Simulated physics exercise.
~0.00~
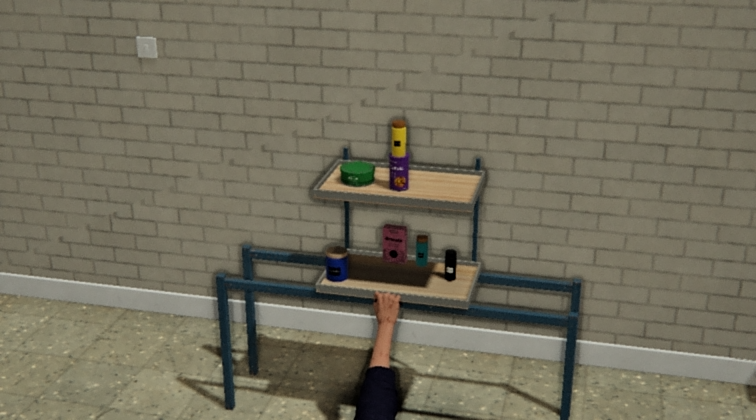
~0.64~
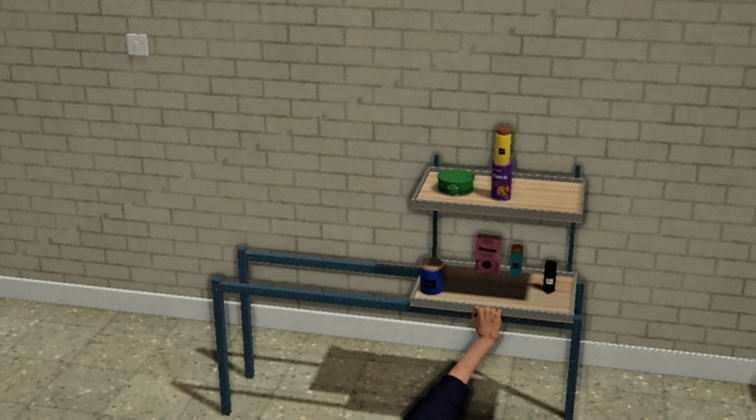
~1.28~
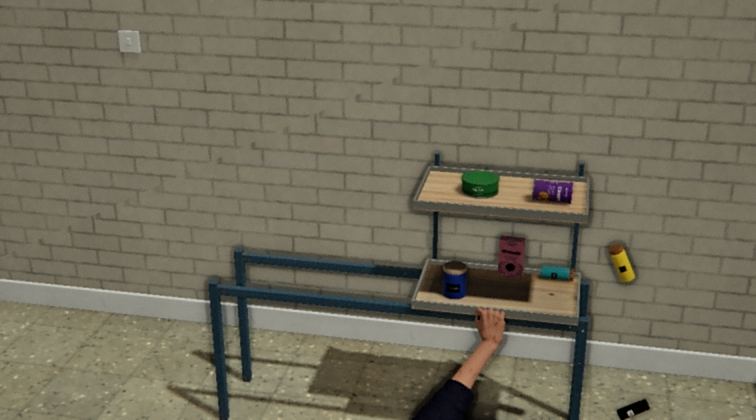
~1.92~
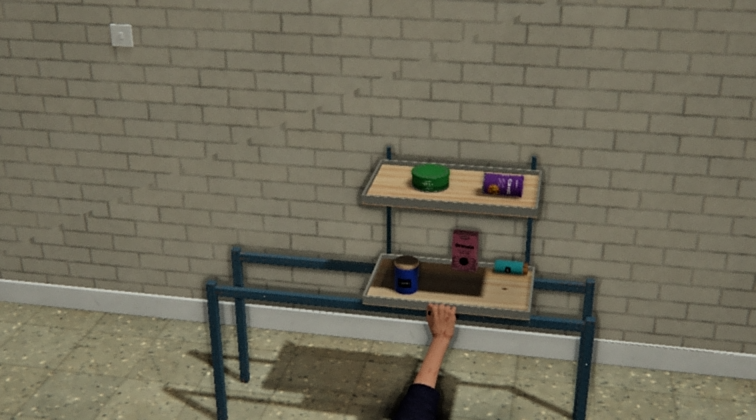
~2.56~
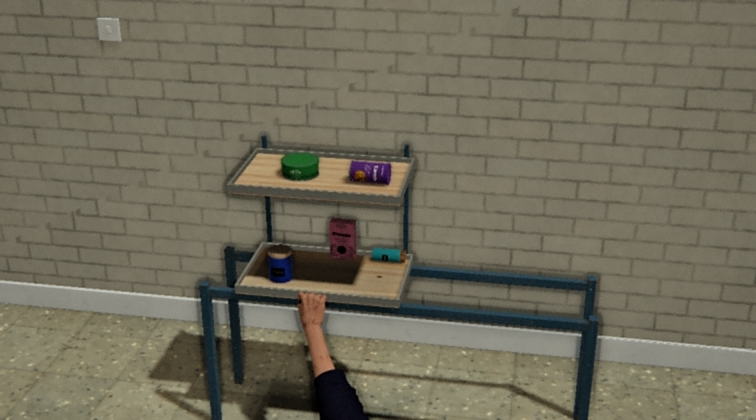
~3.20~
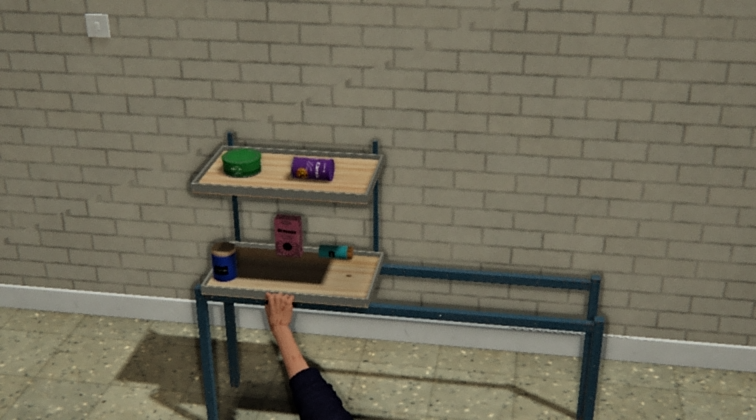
A hand sliding a two-tier tray right along blue rails, toppling two containers and losing two others, then moving it far left.
